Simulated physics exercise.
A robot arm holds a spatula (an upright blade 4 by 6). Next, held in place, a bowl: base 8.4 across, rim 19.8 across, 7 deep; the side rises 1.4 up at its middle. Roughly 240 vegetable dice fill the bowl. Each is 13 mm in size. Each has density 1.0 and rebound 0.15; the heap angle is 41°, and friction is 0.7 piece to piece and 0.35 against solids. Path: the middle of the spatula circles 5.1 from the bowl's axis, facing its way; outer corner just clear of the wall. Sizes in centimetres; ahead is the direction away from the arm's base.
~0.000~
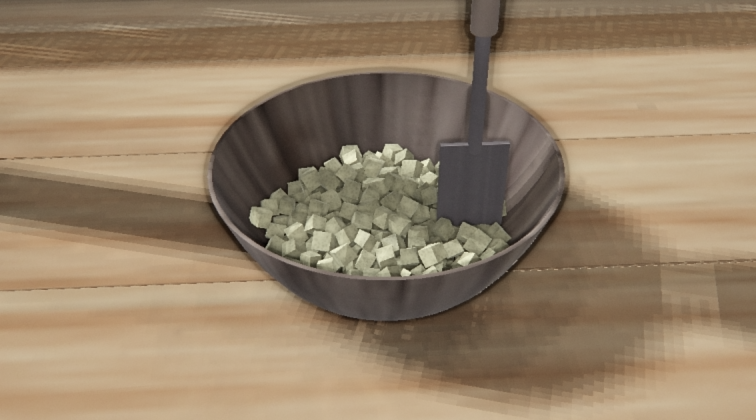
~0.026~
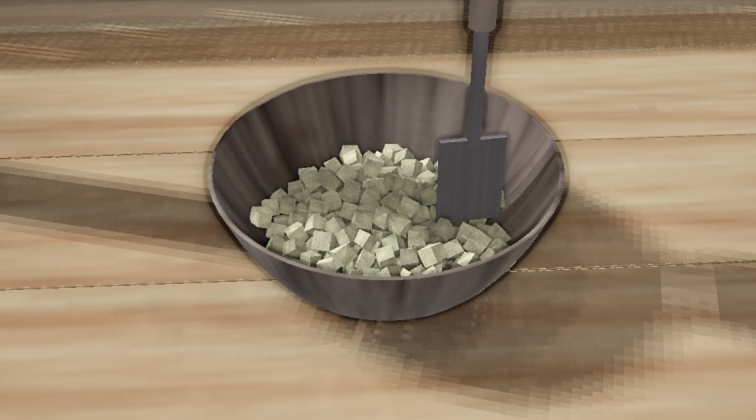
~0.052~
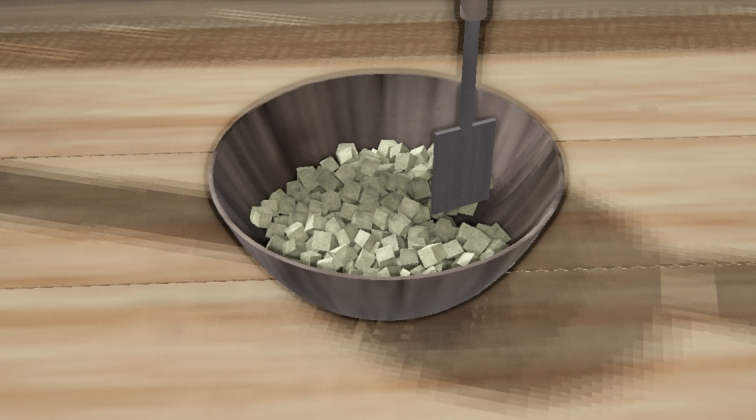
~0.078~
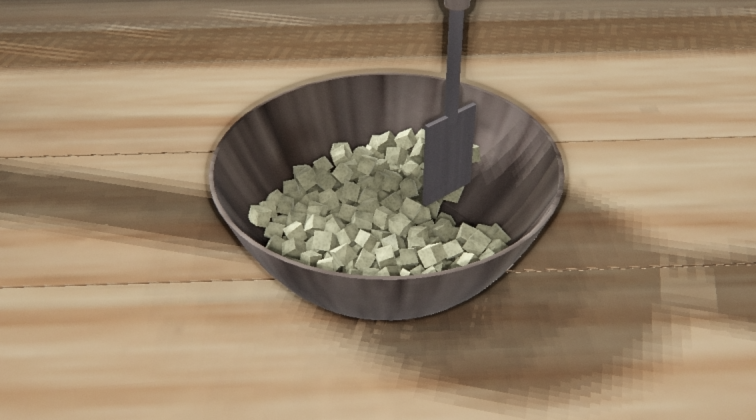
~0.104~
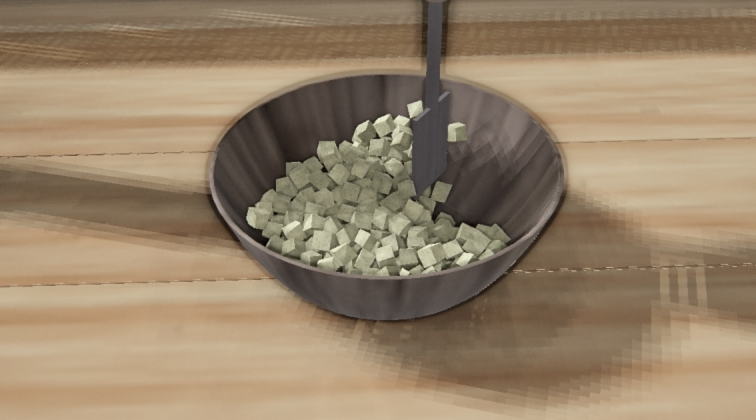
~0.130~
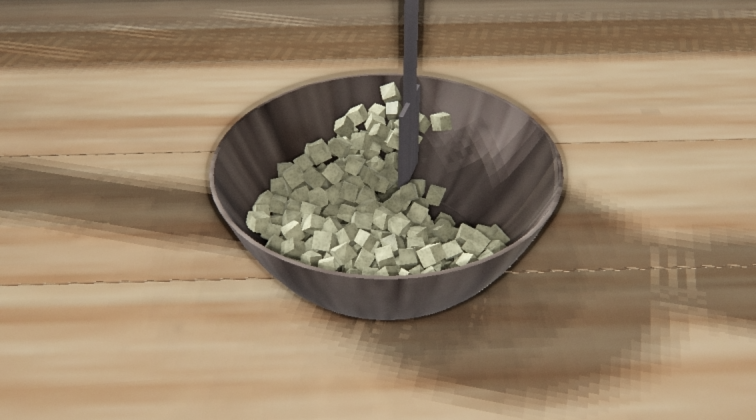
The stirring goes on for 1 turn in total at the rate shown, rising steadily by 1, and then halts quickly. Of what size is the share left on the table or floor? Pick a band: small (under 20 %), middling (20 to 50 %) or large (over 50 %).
Small.
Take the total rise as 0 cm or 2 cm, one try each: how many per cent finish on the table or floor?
Roughly 15 and 5 per cent.
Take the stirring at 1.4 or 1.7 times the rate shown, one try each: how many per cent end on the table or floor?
I'd expect near 25 per cent, then near 35 per cent.
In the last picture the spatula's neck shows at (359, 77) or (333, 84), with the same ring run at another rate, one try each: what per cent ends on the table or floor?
It comes to roughly 25 per cent and then 35 per cent.
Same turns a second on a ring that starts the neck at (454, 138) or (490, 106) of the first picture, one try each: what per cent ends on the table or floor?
First try about 0 per cent, second try about 10 per cent.
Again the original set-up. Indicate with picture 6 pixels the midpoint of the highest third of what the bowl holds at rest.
About (432, 150).
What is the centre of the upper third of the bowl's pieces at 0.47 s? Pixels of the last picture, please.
Estimated centre: (486, 231).
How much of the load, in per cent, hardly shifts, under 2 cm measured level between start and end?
I'd put it at about 10 in a hundred.
After 0.30 s, 182° round, highest piece 8 above the table; 236 in the bowl, 1 on the table or floor, 1 in flight or on the tool.
After 0.47 s, 292° round, highest piece 9 above the table; 217 in the bowl, 11 on the table or floor, 10 in flight or on the tool.
After 0.76 s, 0° round, highest piece 7 above the table; 210 in the bowl, 28 on the table or floor.
After 1.46 s, 0° round, highest piece 7 above the table; 210 in the bowl, 28 on the table or floor.
At rest, 210 in the bowl, 28 on the table or floor. That is 12 % on the table or floor.
